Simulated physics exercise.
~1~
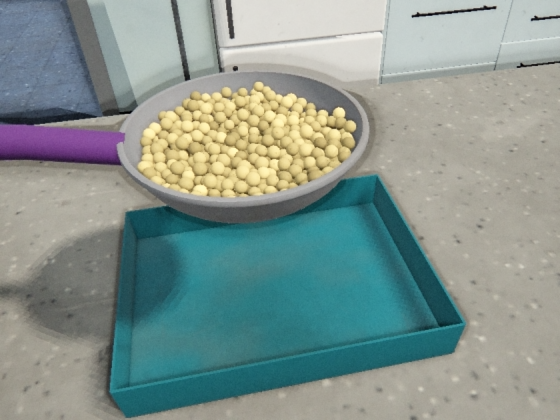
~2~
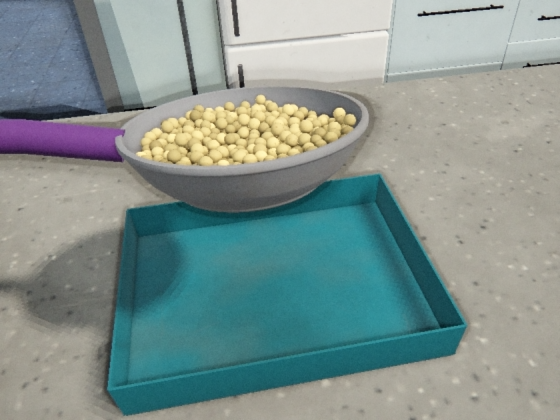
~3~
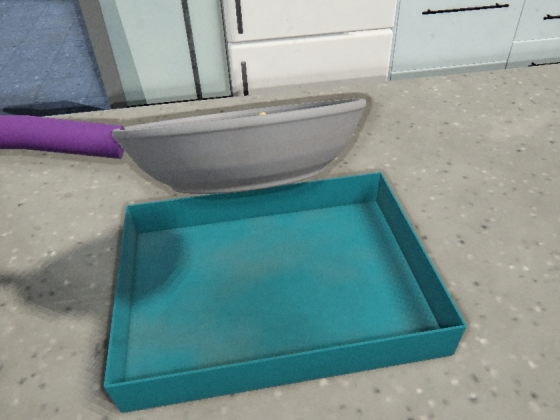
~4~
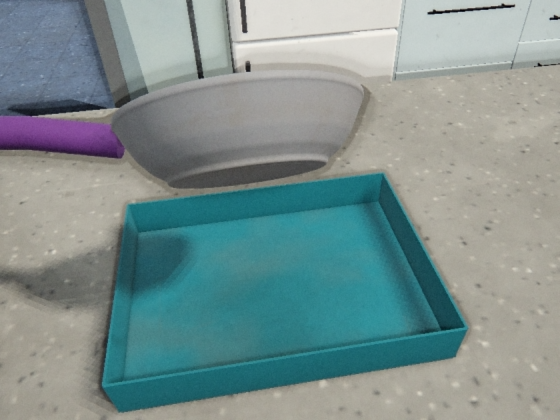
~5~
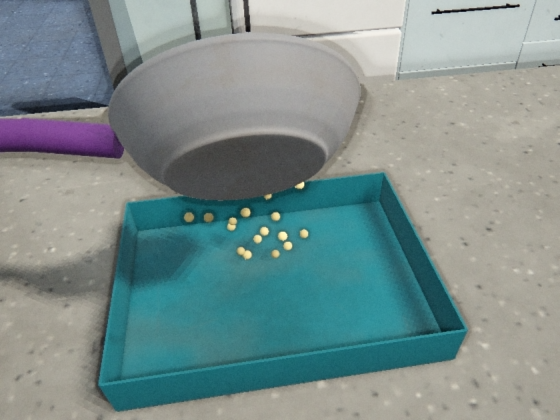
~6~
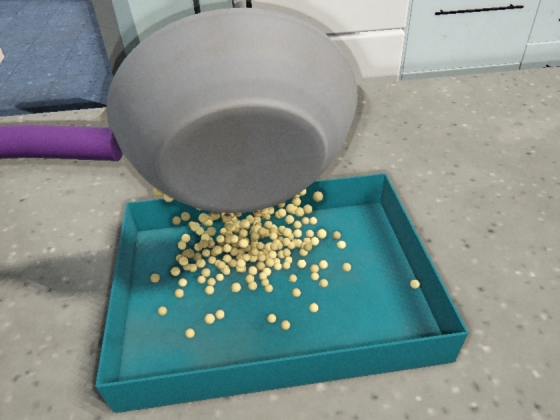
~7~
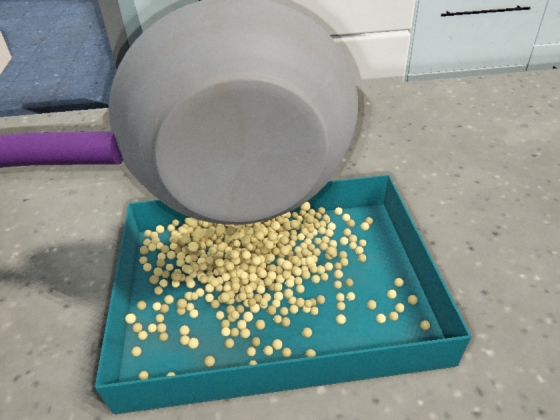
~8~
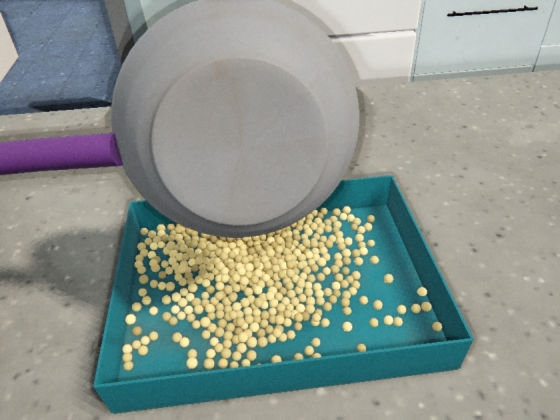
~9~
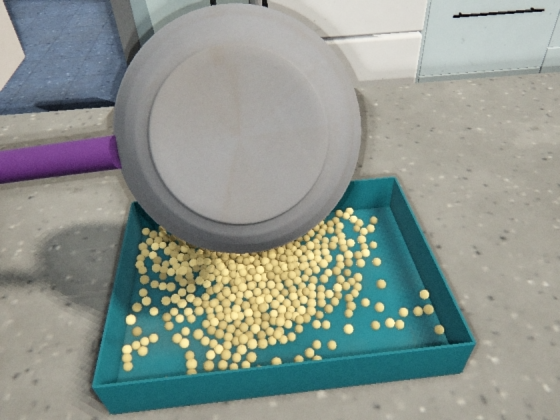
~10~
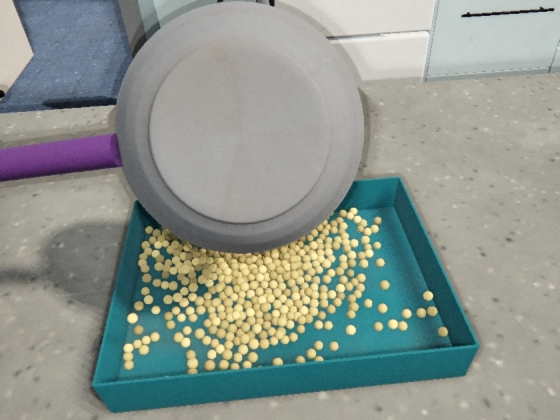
At the start, a grey pan with a purple handle, heaped with small pale yellow balls, sits level behind an empty teal tray on a speckled grey counter. The pan tips steadily forward, hiding the balls behind its side, until a few drop over the rim into the tray. The trickle quickly becomes a thick stream, and the balls pile up below the rim while some roll outward. The pan keeps turning until its underside faces the viewer, as the view drifts slightly sideways. It ends tipped over above the tray, with the balls lying still in a spread heap.
